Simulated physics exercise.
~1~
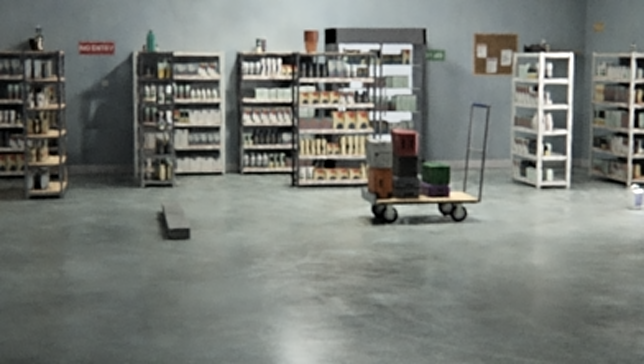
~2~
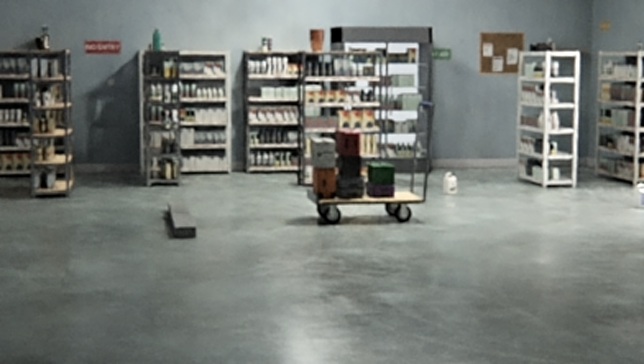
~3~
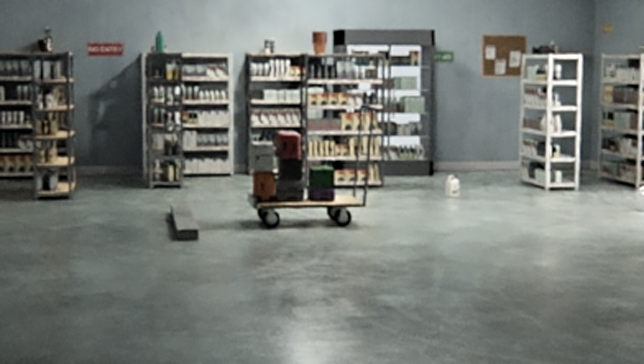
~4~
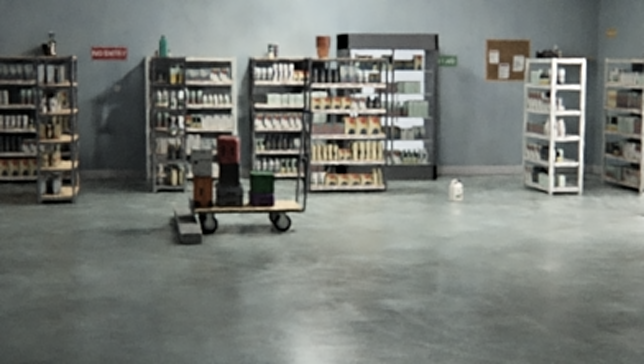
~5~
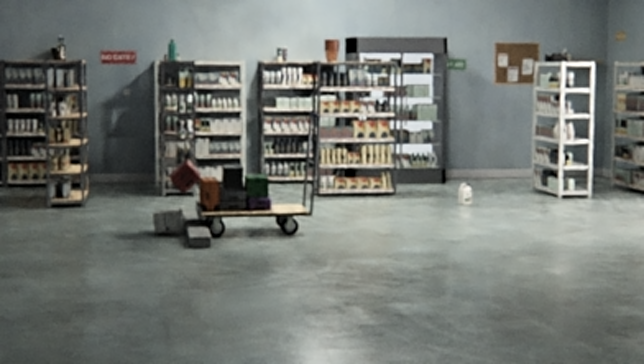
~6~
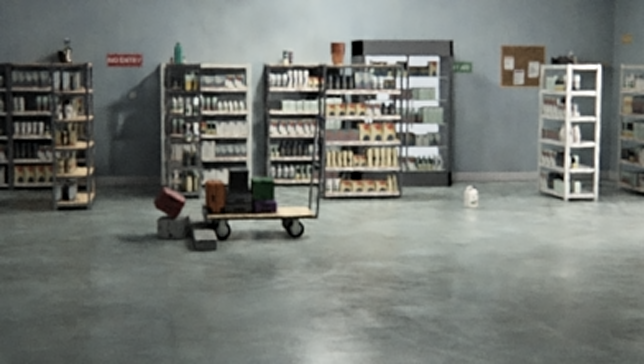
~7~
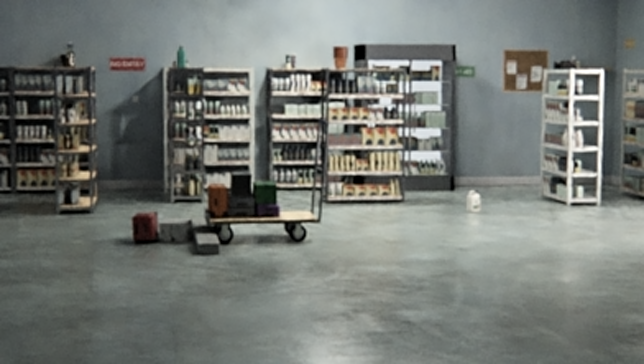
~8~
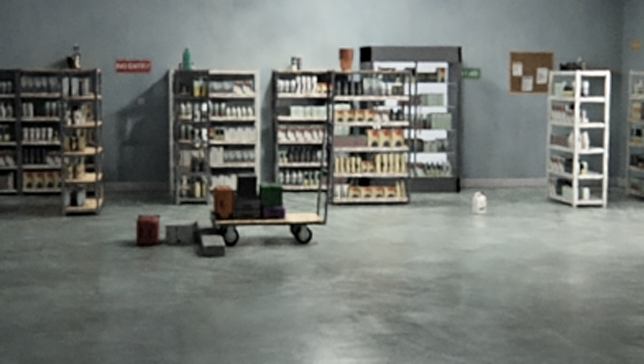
Storeroom with stocked shelves, a loaded trolley rolling left into a kerb and stopping, red and pale boxes tumbling onto the floor.
